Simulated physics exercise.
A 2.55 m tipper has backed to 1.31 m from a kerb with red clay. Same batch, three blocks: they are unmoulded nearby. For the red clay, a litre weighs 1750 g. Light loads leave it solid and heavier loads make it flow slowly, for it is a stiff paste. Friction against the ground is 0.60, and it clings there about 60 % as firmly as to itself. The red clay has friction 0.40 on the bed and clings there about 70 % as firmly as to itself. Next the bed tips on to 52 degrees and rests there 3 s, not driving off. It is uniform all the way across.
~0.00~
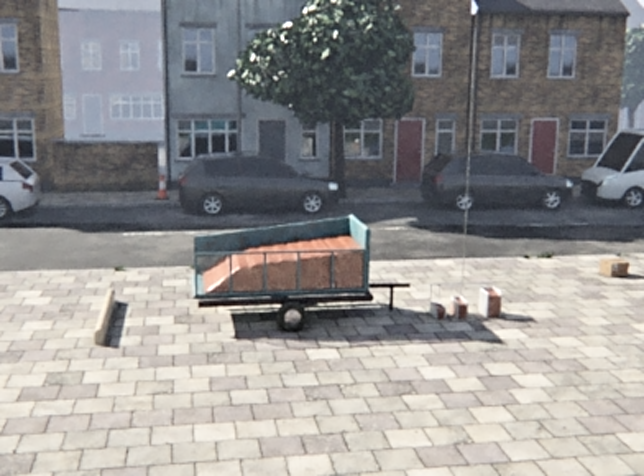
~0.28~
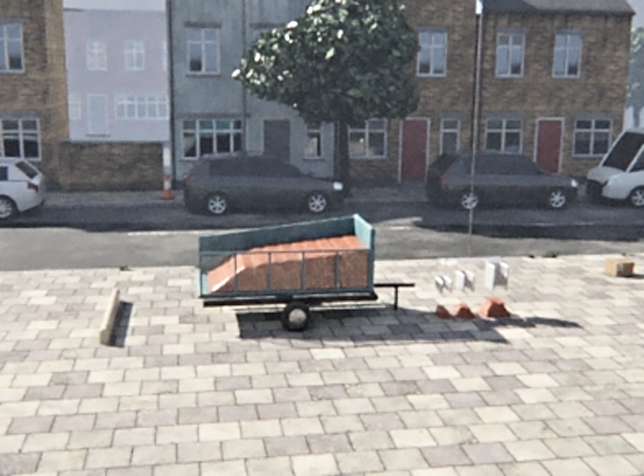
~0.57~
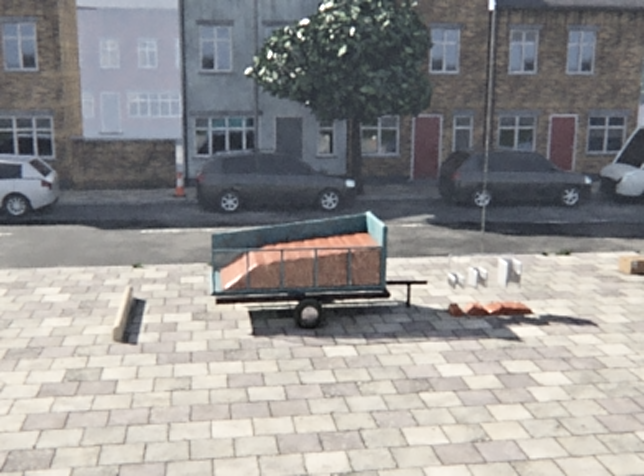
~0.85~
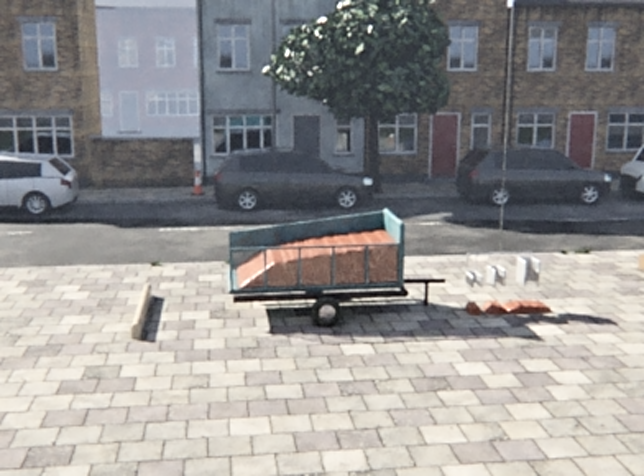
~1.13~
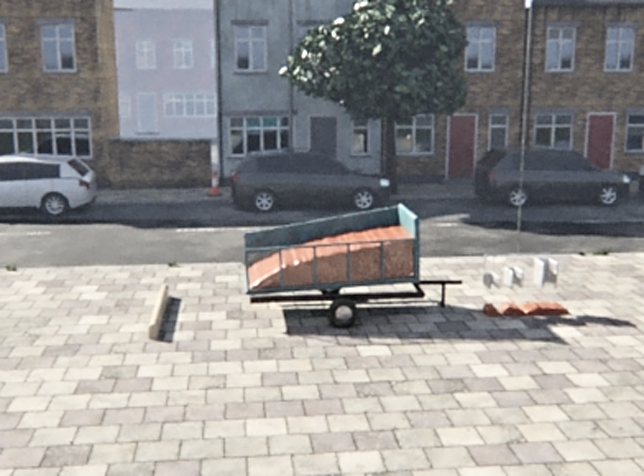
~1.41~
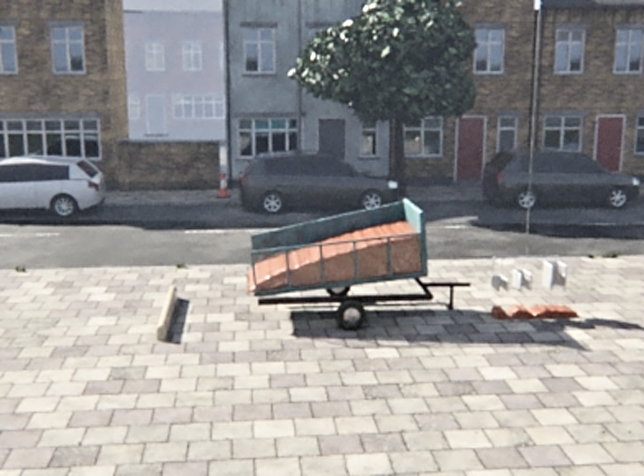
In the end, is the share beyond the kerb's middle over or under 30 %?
You can expect it to fall short of 30 per cent.
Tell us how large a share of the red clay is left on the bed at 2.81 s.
I'd put it at some 65 in a hundred.
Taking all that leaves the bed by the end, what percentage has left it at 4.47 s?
Estimate: 90 %.
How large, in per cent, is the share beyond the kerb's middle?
I'd put it at around 18 per cent.
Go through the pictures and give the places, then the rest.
The first frame shows top of the high end at (365, 231), tilt 0 degrees; front end of the red clay at (208, 291); test blocks 15 cm, 23 cm, 36 cm high (left to right).
The second frame shows top of the high end at (370, 231), tilt 0 degrees; front end of the red clay at (213, 290); test blocks 13 cm, 16 cm, 24 cm high (left to right).
The third frame shows top of the high end at (382, 228), tilt 0 degrees; front end of the red clay at (225, 288); test blocks 13 cm, 13 cm, 13 cm high (left to right).
The fourth frame shows top of the high end at (400, 225), tilt 0 degrees; front end of the red clay at (242, 286); test blocks 13 cm, 13 cm, 12 cm high (left to right).
The fifth frame shows top of the high end at (414, 220), tilt 3 degrees; front end of the red clay at (252, 287); test blocks 13 cm, 13 cm, 12 cm high (left to right).
The sixth frame shows top of the high end at (419, 215), tilt 5 degrees; front end of the red clay at (250, 290); test blocks 13 cm, 13 cm, 12 cm high (left to right).
By 2.81 s, the tilt is 19 degrees, 67 % is on the bed and 0 % past the kerb's middle.
By 4.47 s, the tilt is 34 degrees, 11 % is on the bed and 16 % past the kerb's middle.
By 6.12 s, the tilt is 50 degrees, none is on the bed and 18 % past the kerb's middle.
By 7.77 s, the tilt is 52 degrees, none is on the bed and 18 % past the kerb's middle.
By 9.47 s, at the end, the tilt is 52 degrees, none is on the bed and 18 % past the kerb's middle.
